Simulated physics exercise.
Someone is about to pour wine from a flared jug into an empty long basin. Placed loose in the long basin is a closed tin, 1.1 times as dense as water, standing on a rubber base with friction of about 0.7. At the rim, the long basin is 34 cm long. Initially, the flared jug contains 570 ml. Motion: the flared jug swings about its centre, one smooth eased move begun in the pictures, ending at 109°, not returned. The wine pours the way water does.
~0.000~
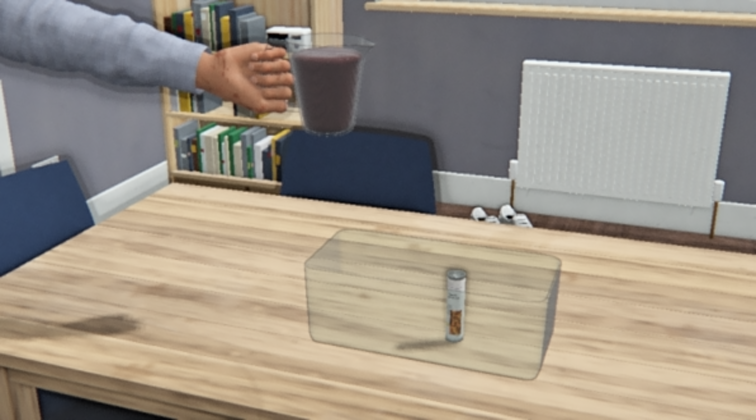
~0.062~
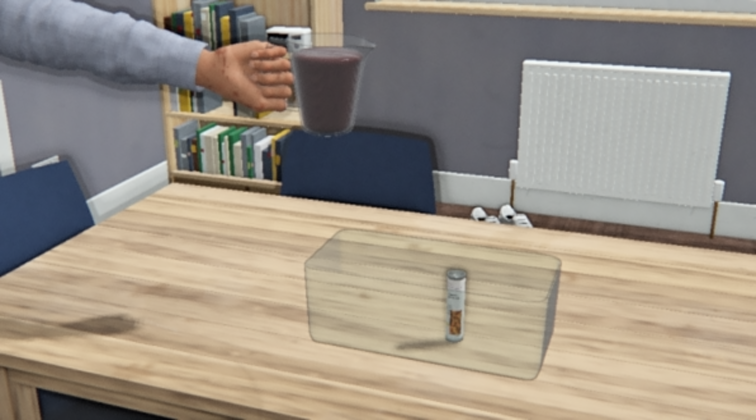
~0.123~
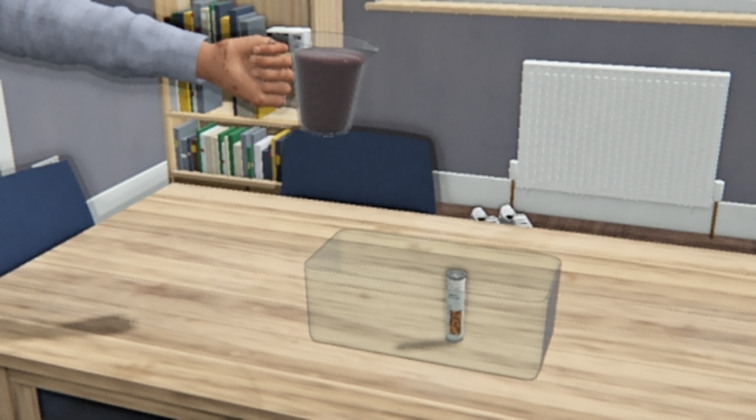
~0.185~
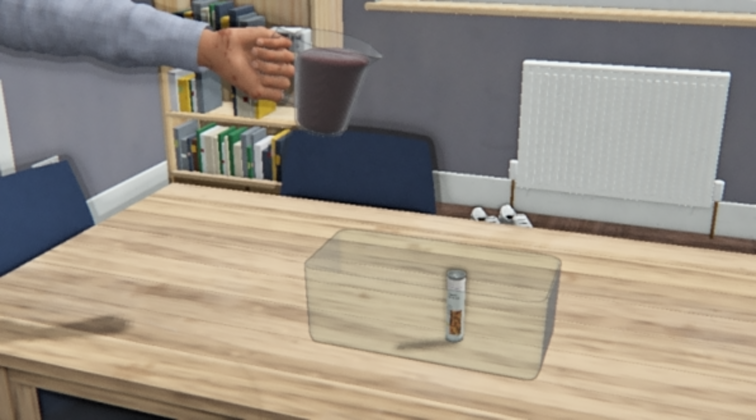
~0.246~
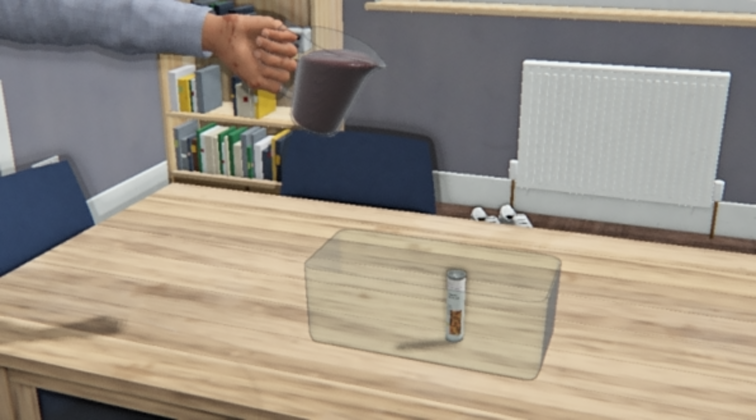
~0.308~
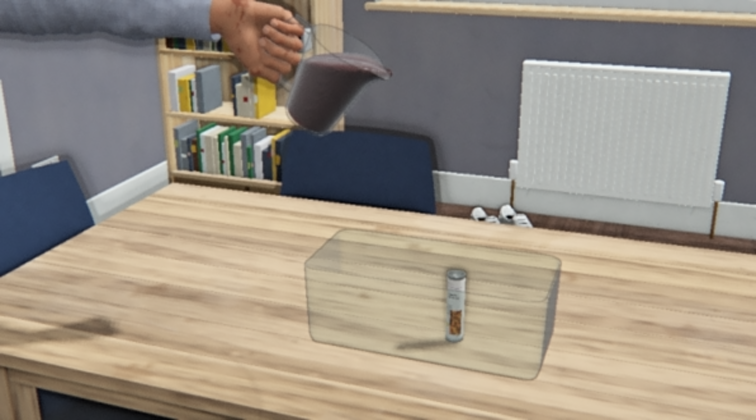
A flared jug of dark wine, beside an outstretched hand, hung nearly still, then tilted smoothly to the right above a wooden table, where a small closed tin stood inside a clear, long basin.
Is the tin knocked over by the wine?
Yes.
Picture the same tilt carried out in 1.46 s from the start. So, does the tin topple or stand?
The tin tips over.
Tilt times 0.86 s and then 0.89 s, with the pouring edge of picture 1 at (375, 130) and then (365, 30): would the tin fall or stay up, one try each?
Try 1: Still standing; try 2: Tipped over.
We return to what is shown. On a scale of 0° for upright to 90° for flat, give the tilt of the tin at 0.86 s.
Looks like some 45 degrees from vertical upright.
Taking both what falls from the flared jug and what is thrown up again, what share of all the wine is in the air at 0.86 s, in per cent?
About 28 per cent.
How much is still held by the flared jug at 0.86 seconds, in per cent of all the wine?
Around 8 in a hundred.
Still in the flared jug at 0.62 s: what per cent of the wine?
Close to 52 in a hundred.
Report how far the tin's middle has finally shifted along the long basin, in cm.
In the end the tin's centre has shifted about 8.0 centimetres.
By 0.62 s the tilt is 90° and 53 per cent is still to pour; the tin stands where it began.
By 0.86 s the tilt is 109° and 8 per cent is still to pour; the tin leans 45°.
By 1.10 s the tilt is 109° and 0 per cent is still to pour; the tin lies on its side.
By 1.36 s the tilt is 109° and 0 per cent is still to pour; the tin lies on its side.
At rest the tin lies on its side.
